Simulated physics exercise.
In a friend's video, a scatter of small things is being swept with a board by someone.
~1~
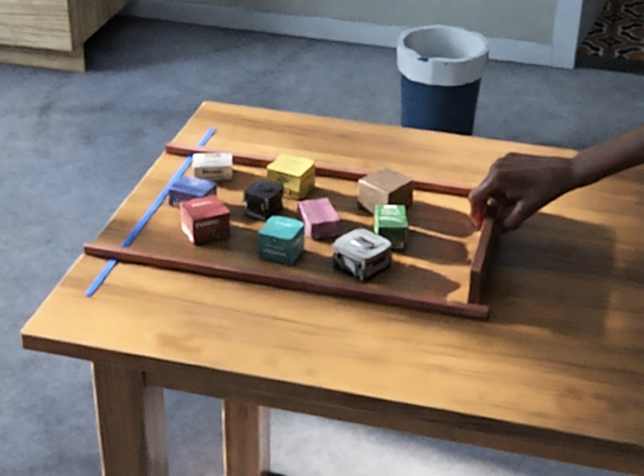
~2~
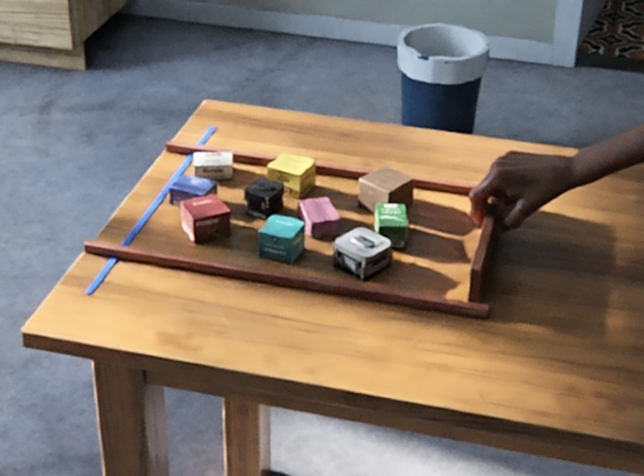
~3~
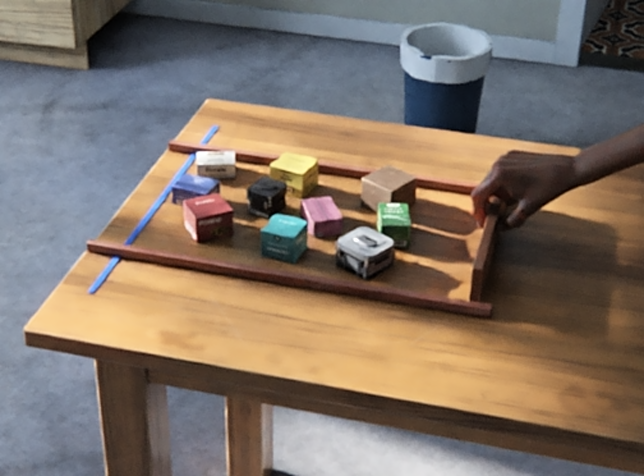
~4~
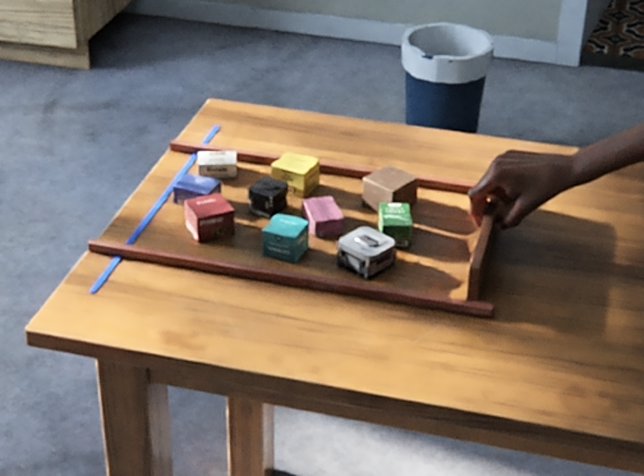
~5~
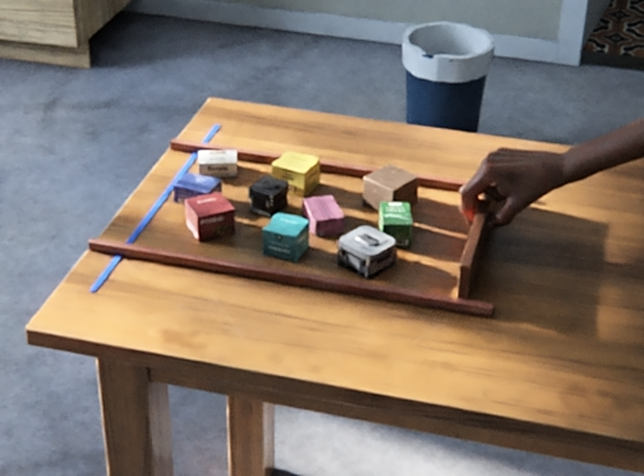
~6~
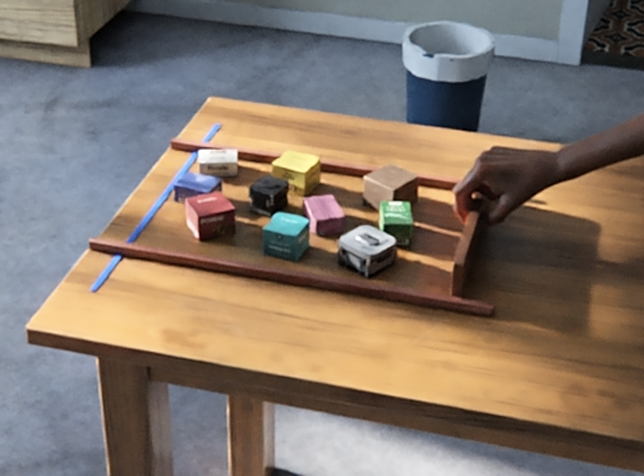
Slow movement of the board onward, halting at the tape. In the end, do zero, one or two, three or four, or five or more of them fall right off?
Most likely no fewer than five will tumble off the end.
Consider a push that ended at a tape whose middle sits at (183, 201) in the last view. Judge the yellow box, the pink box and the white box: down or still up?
The yellow box? It does not stay. The pink box? It is safe. The white box? It does not stay.
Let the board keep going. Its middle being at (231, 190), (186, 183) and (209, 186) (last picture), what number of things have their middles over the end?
Respectively, 1, 6 and 3.
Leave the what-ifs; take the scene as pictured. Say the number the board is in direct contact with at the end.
Contact count: 3.
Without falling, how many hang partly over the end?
You'd get 2.
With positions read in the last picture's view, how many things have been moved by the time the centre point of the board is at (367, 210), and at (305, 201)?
The counts are 4 and 8.
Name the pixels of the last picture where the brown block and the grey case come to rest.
Roughly at (162, 160) and at (116, 217), in that order.
Early on, none off yet; blue box at rest near (198, 190); white box at rest near (218, 163); red box at rest near (210, 216).
A while later, none off yet; blue box travelled a little near (186, 189); white box moving near (214, 162); red box travelled about its own width near (176, 209).
Further along, one off so far; blue box in the air near (108, 258); white box leaning well over near (141, 166); red box leaning a little near (110, 194).
Finally, the number that fall off is five or more; lost, pink box, turquoise box, yellow box, black case, red box, white box and blue box.
